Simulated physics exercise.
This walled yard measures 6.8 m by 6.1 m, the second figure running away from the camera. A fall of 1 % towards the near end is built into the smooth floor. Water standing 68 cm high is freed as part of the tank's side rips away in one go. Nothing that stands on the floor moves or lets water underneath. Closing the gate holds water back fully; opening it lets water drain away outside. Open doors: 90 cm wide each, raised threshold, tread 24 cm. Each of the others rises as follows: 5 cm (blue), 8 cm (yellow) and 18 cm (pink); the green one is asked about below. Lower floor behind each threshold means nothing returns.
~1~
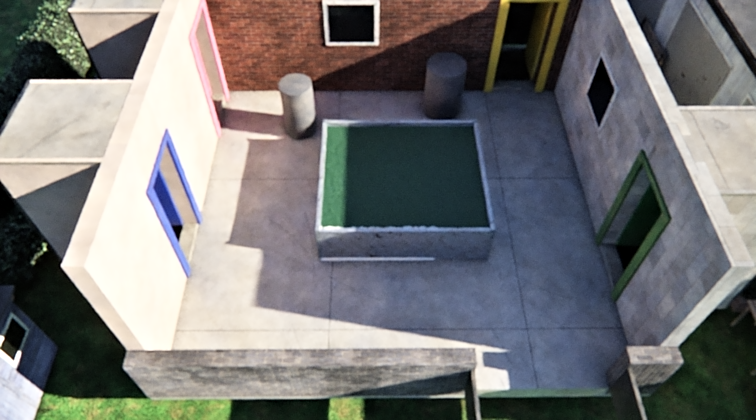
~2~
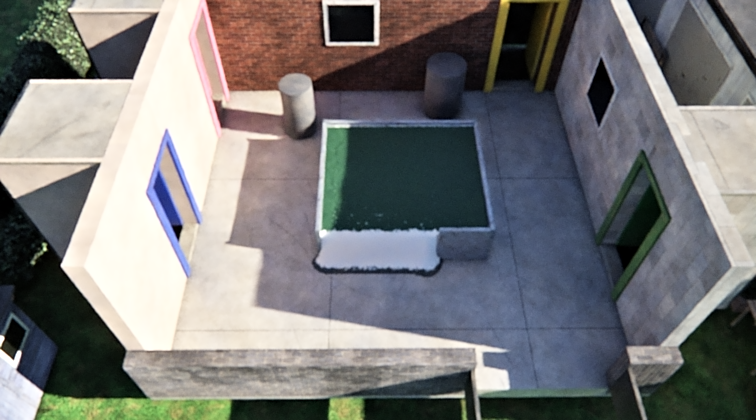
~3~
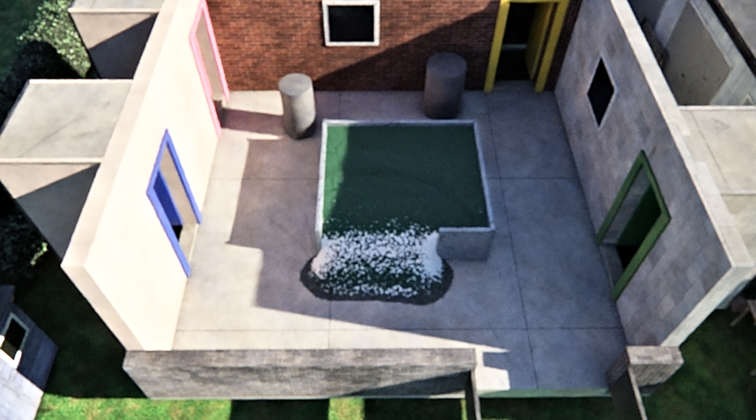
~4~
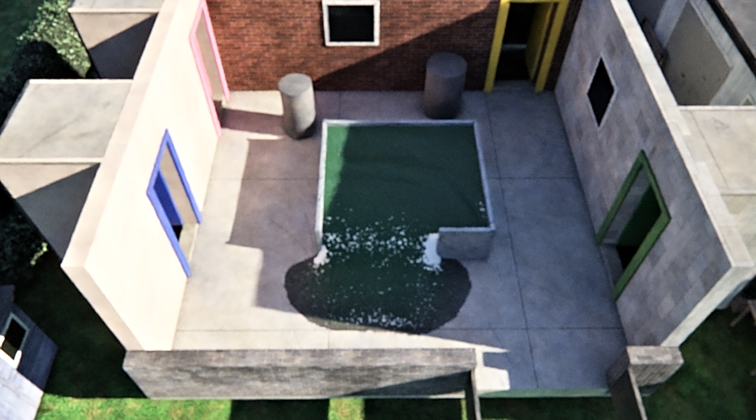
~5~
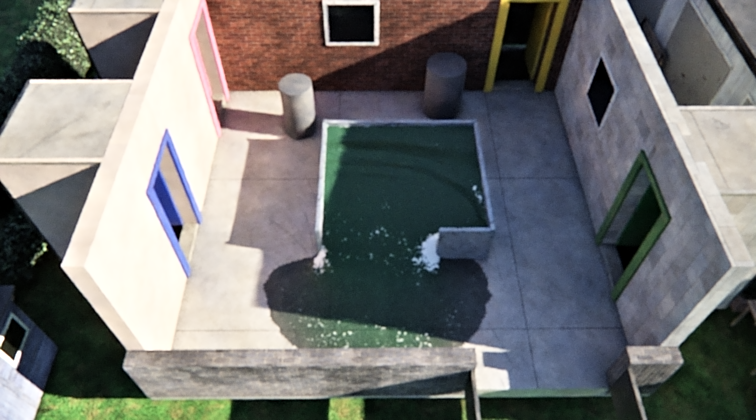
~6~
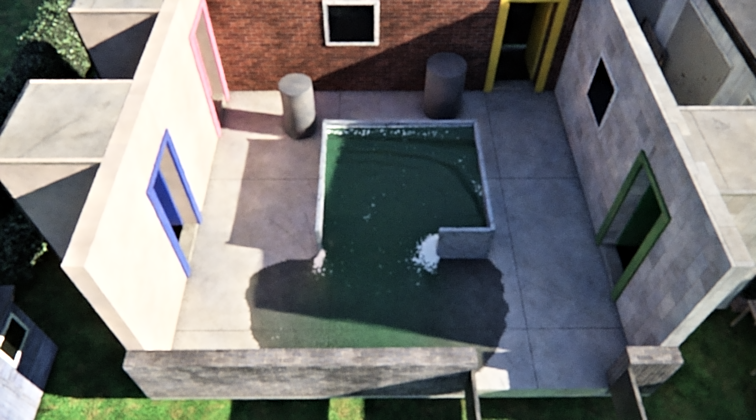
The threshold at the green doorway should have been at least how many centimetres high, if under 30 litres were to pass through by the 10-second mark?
At least some 10.5 cm.
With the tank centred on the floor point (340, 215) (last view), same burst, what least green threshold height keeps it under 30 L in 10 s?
Roughly 13.5 centimetres.
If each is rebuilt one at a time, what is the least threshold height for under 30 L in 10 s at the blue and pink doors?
Close to 9.5 cm (blue) and close to 12.5 cm (pink).
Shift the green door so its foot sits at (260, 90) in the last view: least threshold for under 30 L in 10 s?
About 16 cm.
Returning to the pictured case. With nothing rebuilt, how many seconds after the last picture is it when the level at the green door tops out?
Crest at t of about 2.6 s.
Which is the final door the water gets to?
Yellow, last of all.
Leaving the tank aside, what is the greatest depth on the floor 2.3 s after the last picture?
Around 48 centimetres.
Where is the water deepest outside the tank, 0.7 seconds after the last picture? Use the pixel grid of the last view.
(354, 373).
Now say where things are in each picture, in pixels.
The tank at (402, 175) is whole and still, 68 cm deep; the green door at (627, 233) is dry, in the first frame.
The front is at (426, 273), 0.3 m from the gap at (379, 248); 0.5 m2 of floor is wet, 68 cm left at the back, in the second frame.
The front is at (409, 299), 0.8 m from the gap at (379, 249); 1.6 m2 of floor is wet, 68 cm left at the back, in the third frame.
The gap is at (379, 249), the front 1.3 m out at (414, 331); the back of the tank holds 68 cm, in the fourth frame.
The gap is at (379, 250), the front 1.9 m out at a hidden place; the back of the tank holds 67 cm, in the fifth frame.
Water pours out at (379, 249) and has run 2.0 m, to a hidden place; about 8 cm deep outside, 60 cm at the back; the green door at (627, 233), 3.7 m from the gap, is still 2.0 m from the nearest water, in the sixth frame.
Then, 0.7 s after the last picture water covers 25 % of the floor, deepest (52 cm) near (354, 373); it has not reached the green door.
Then, 2.3 s after the last picture water covers 50 % of the floor, deepest (48 cm) near (166, 375); 14 cm at the green door, 1 litre in over its 8 cm threshold.
Then, 9.3 s after the last picture water covers 100 % of the floor, deepest (16 cm) near (311, 140); 7 cm at the green door, 57 litres in over its 8 cm threshold.
At the green door as built, the water peaked near 15 cm, 2.5 s after the last picture.
Run again over the same 10 s with other heights there, 38 litres in over 9.5 cm, 13 litres over 12.5 cm. The limit of 30 litres is kept from about 10.5 cm up.
